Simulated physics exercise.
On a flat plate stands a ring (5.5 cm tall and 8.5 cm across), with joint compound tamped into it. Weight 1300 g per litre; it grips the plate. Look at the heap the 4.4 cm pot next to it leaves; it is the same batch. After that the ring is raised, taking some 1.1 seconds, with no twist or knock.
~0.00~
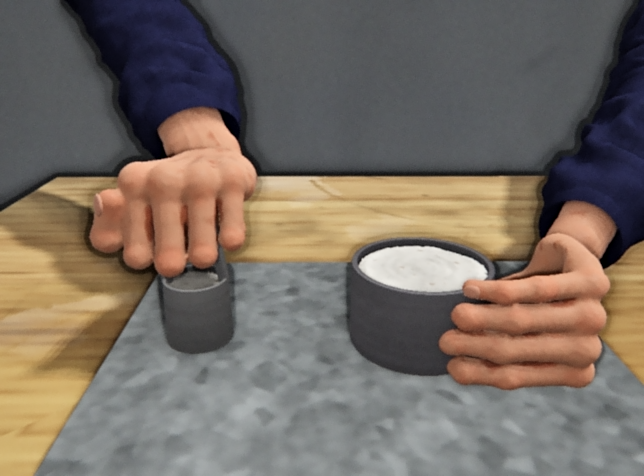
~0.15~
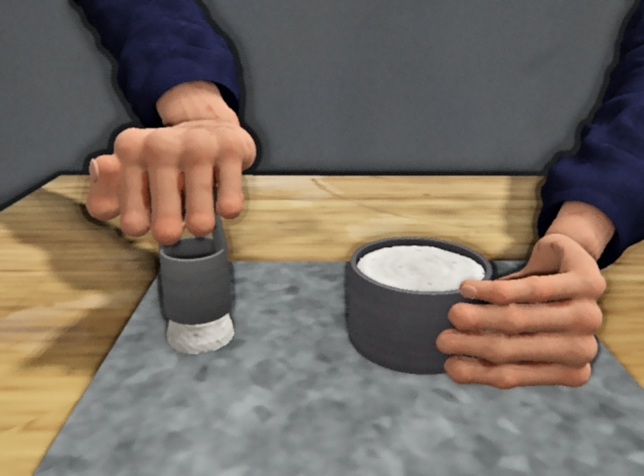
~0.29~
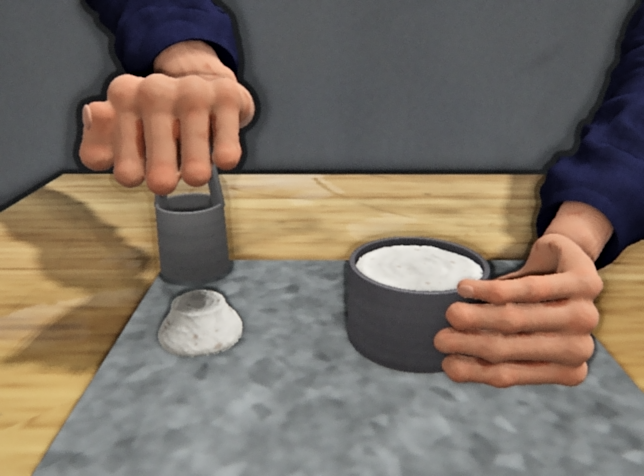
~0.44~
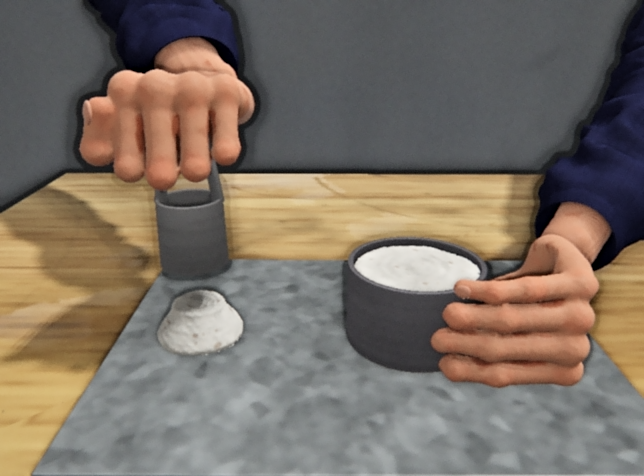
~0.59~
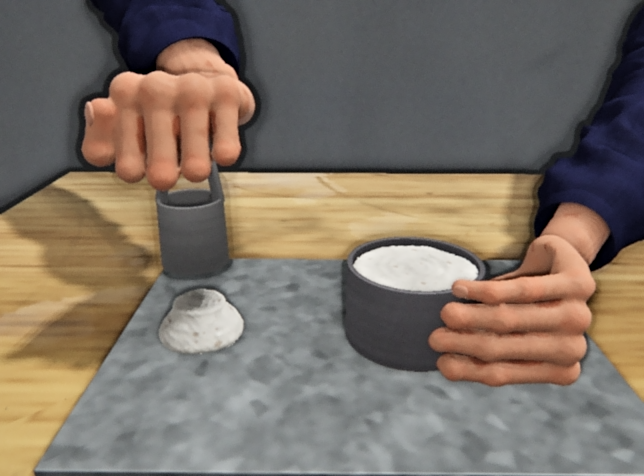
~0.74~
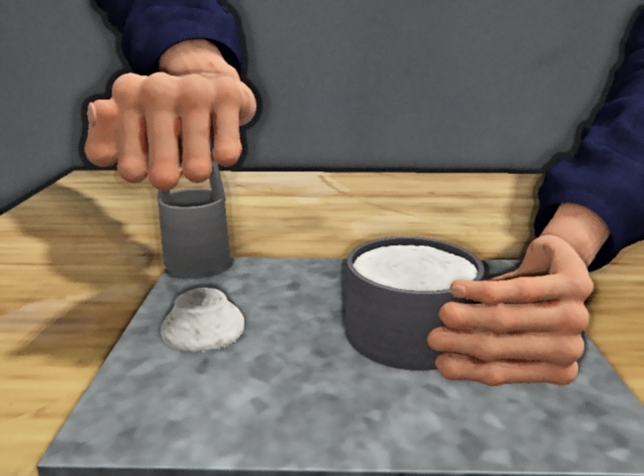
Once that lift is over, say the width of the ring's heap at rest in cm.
I'd say close to 13.6 cm.
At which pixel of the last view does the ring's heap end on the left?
I'd point to somewhere near (316, 336).
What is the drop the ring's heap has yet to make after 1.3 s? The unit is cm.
Lab note: About 0.0 cm.
After 1.0 s, the ring is up 1.2 cm; the joint compound has come down 0.1 cm to 5.4 cm and is 9.1 cm wide.
After 1.3 s, the ring is up 3.5 cm; the joint compound has come down 1.9 cm to 3.6 cm and is 13 cm wide.
After 1.6 s, the ring is up 5.9 cm; the joint compound has come down 2.1 cm to 3.4 cm and is 14 cm wide.
After 1.9 s, the ring is clear; the joint compound has come down 2.2 cm to 3.3 cm and is 14 cm wide.
After 2.2 s, at rest, the ring is clear; the joint compound has come down 2.2 cm to 3.3 cm and is 14 cm wide.
